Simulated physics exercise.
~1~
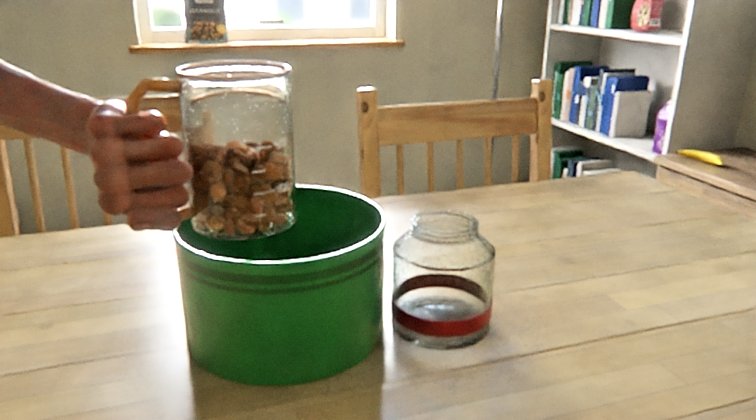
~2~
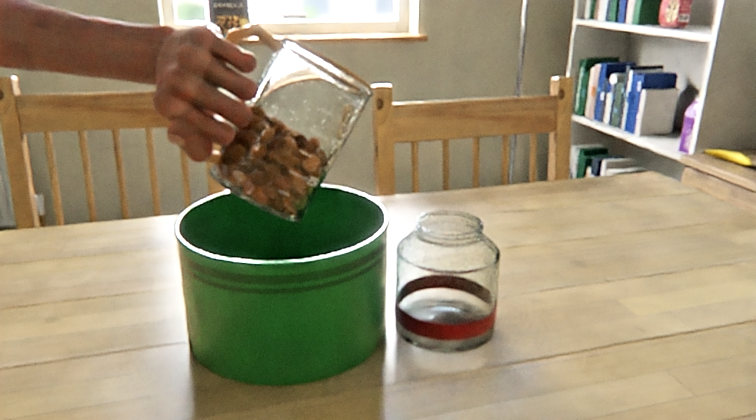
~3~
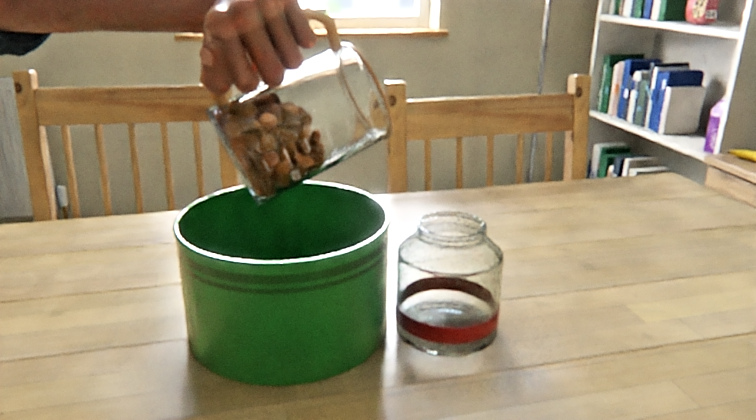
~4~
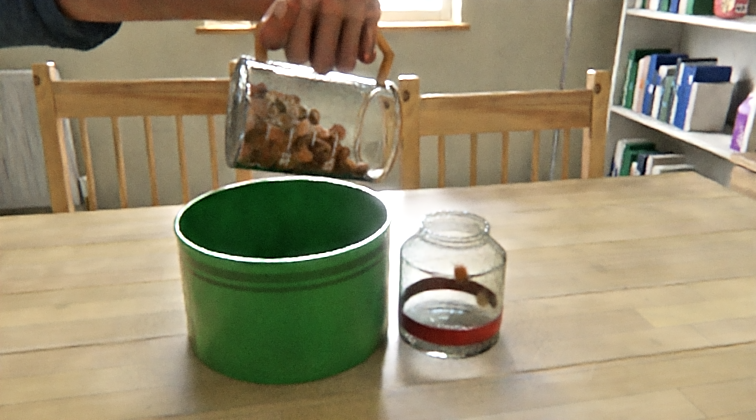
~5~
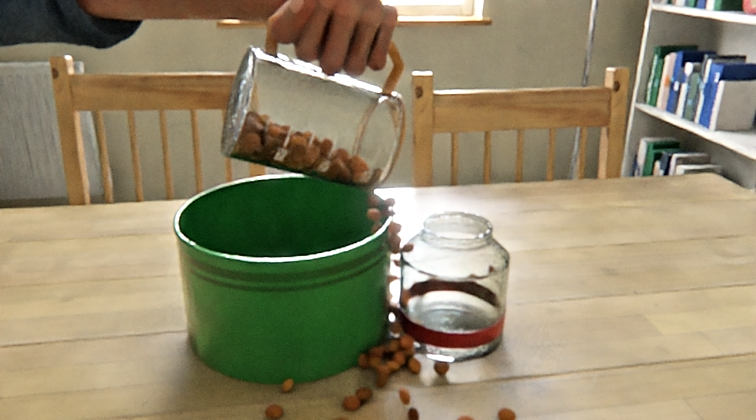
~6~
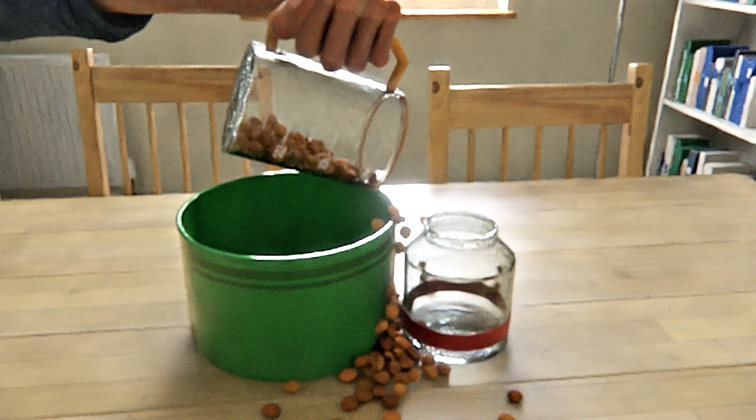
A hand tipped a glass jug of cat kibble onto its side above a green pot, and the brown pieces poured past the pot's right edge, piling on the wooden table beside a clear jar with a red band while some kibble remained in the jug.
